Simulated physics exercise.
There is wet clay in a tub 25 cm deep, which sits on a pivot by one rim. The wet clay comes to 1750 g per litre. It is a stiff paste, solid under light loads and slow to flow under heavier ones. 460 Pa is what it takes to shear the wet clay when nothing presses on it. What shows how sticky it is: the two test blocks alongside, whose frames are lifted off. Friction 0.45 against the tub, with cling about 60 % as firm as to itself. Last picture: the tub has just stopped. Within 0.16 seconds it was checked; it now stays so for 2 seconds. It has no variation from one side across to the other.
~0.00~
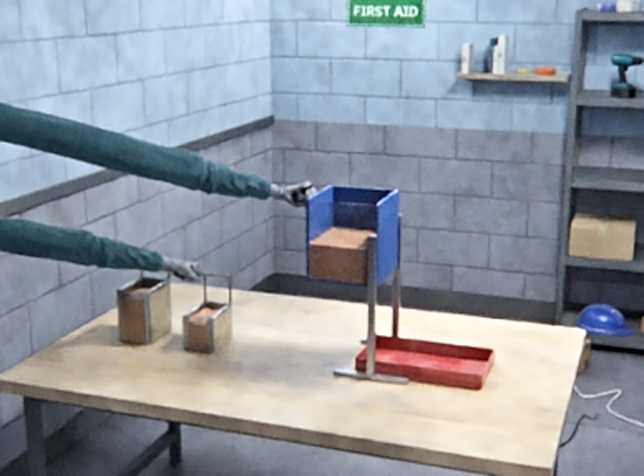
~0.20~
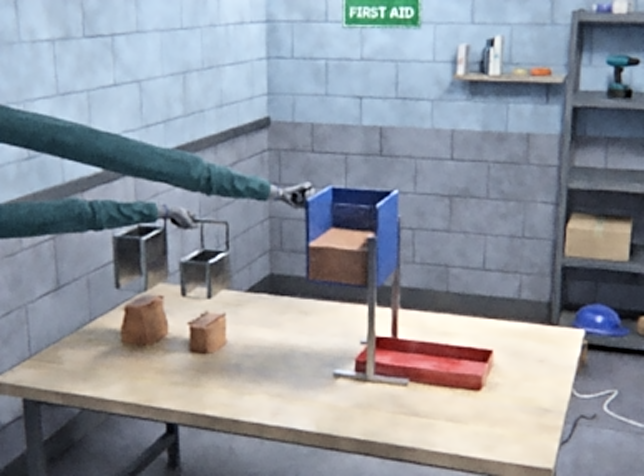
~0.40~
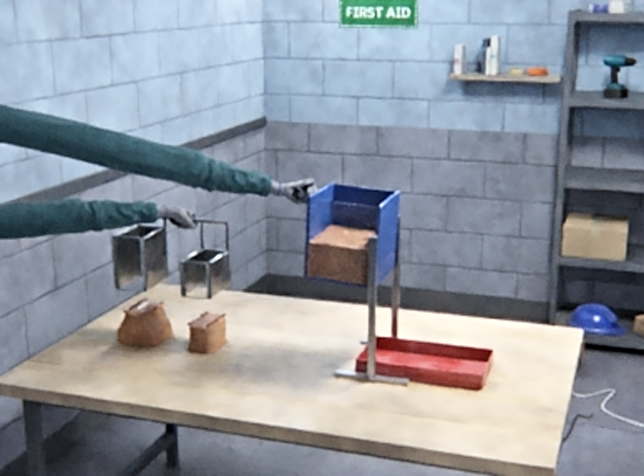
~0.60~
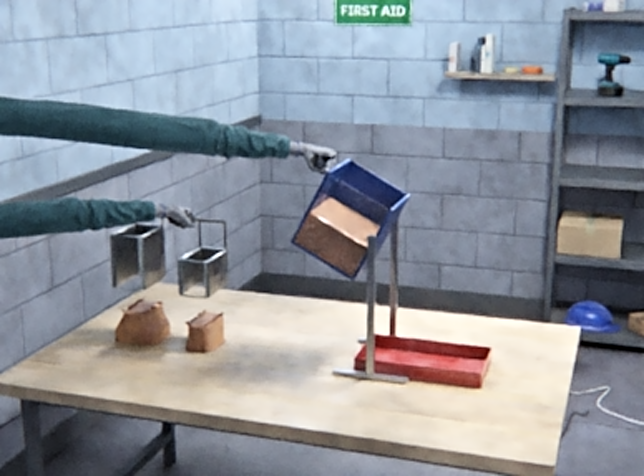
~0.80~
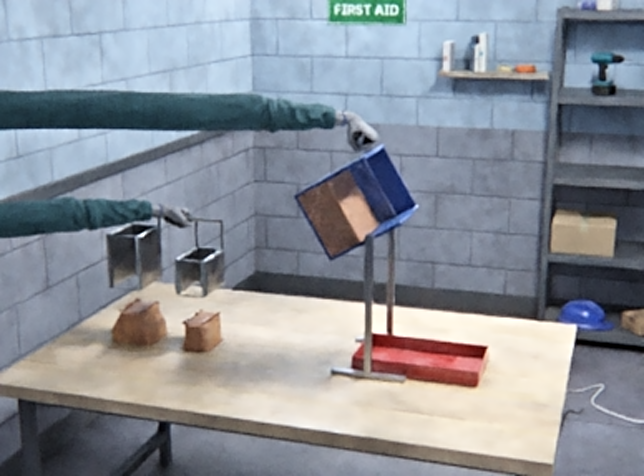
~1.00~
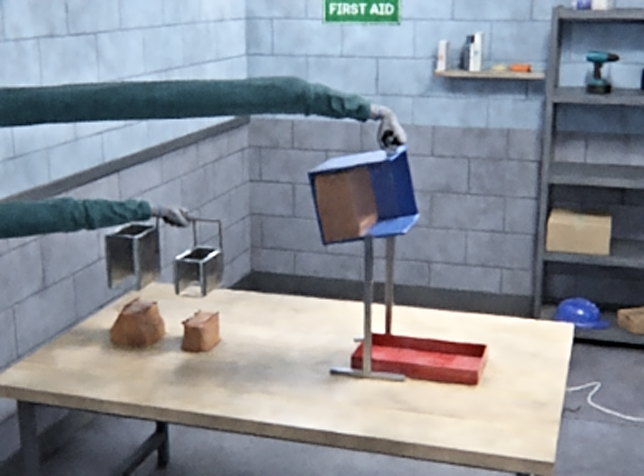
Two green-sleeved arms reached in from the left; one lifted two metal moulds off brown clay blocks, the larger block slumping, then the other steadily tilted a blue tub of clay far over to the right.
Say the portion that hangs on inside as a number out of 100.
Expect roughly 100 %.
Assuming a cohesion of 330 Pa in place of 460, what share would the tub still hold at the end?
Around 100 per cent.
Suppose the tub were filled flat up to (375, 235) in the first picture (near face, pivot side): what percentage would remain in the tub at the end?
That gives some 100 %.
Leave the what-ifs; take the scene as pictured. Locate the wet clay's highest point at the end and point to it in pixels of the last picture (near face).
It ends up highest close to (364, 192).
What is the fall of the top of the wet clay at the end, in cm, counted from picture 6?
5 cm.
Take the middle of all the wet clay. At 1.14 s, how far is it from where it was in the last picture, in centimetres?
Some 2 cm.
After 1.14 s, the tub is at 78 degrees and holds 100 %.
After 1.31 s, the tub is at 78 degrees and holds 100 %.
After 1.48 s, the tub is at 78 degrees and holds 100 %.
After 1.65 s, the tub is at 78 degrees and holds 100 %.
After 3.00 s, the tub is at 78 degrees and holds 100 %.
